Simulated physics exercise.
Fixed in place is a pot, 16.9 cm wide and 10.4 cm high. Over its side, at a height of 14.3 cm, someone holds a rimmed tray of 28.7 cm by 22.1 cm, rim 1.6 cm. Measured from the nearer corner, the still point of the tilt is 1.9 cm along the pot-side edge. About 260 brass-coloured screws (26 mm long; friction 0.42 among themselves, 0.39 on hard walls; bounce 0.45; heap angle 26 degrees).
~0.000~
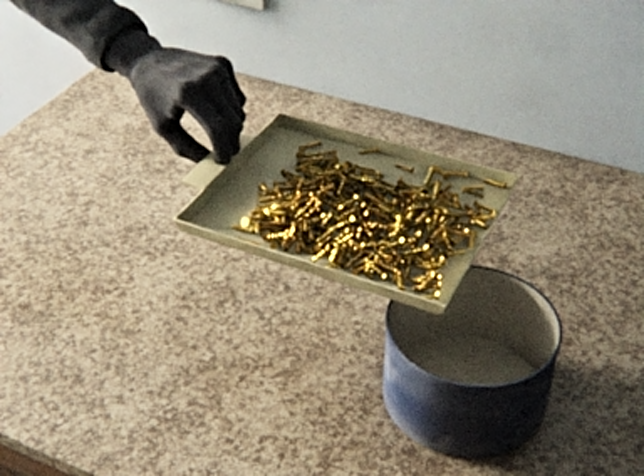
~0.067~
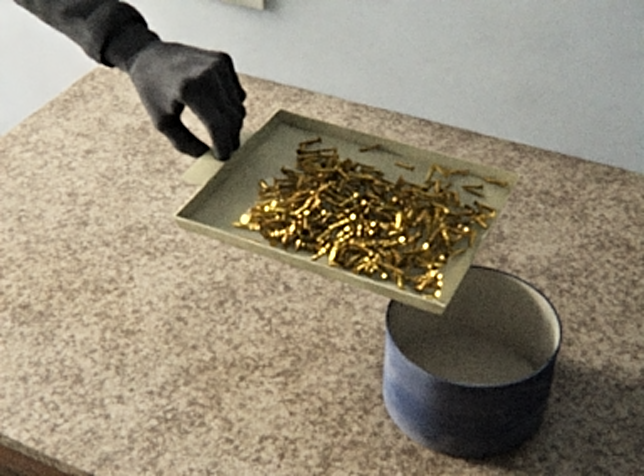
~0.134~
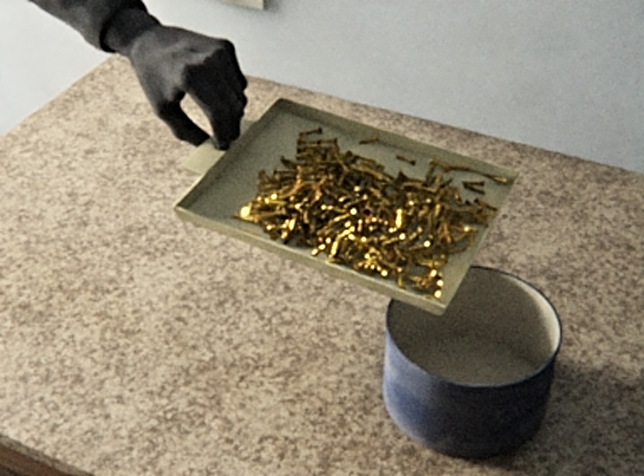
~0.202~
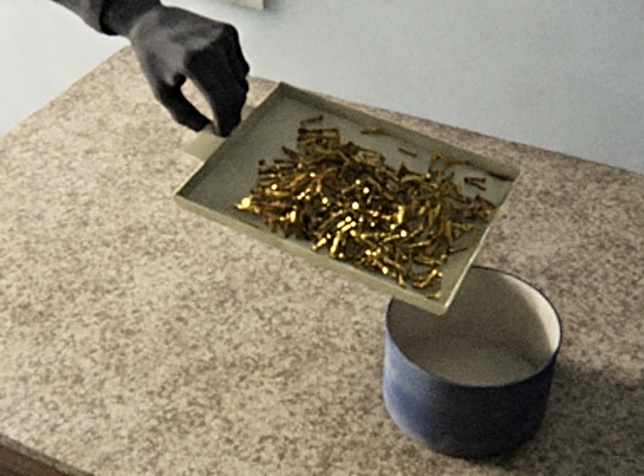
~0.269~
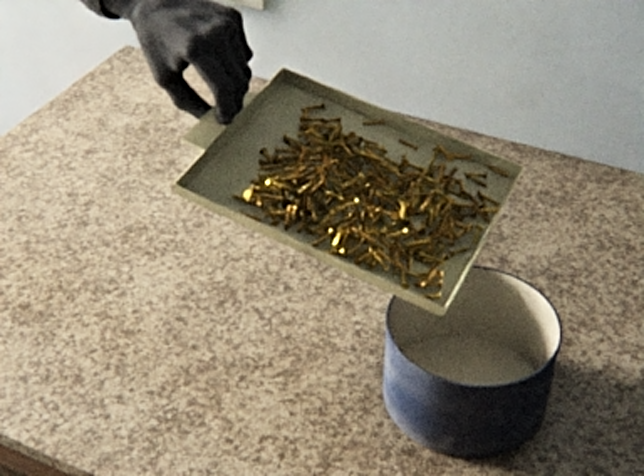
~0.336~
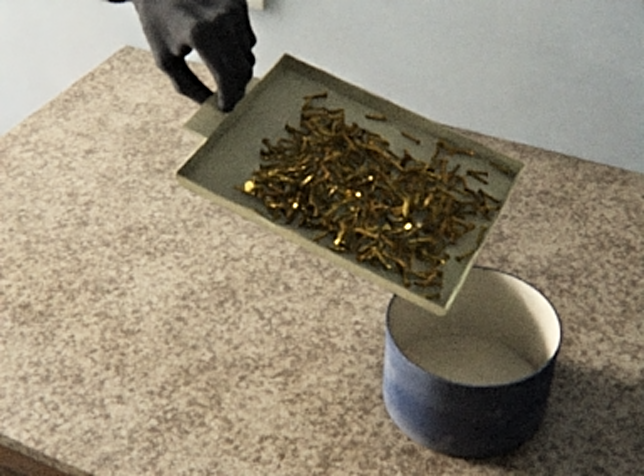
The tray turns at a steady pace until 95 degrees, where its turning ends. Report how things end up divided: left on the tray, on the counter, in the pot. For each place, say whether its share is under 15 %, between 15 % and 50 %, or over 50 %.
At the end, tray: A slight amount. Counter: A slight amount. Pot: The main share.
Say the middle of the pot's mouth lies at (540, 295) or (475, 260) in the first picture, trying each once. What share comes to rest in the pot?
First try around 40 %, second around 10 %.
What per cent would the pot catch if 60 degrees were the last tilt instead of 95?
The pot would get around 65 per cent.
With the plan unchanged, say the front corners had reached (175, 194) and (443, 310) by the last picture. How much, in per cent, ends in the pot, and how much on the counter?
You'd end with pot at 40 and counter at 60.
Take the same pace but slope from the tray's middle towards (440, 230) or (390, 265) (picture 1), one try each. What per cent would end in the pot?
55 and 75 %.
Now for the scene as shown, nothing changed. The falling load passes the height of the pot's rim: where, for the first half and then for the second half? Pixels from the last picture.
Early: About (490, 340); late: About (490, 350).
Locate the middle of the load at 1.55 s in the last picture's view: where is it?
Approximately (480, 389) in the final picture.
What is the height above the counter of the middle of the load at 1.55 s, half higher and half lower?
Roughly 4 centimetres, more or less.
Then, at 1.07 s, tilt 52 degrees; the tray holds 100 %, the pot 0 %.
After 1.55 s, tilt 77 degrees; the tray holds 35 %, the pot 60 %.
Then, at 2.11 s, tilt 95 degrees; the tray holds 0 %, the pot 95 %.
At rest (2.9 s), tray 0 %, counter 5 %, pot 95 %.
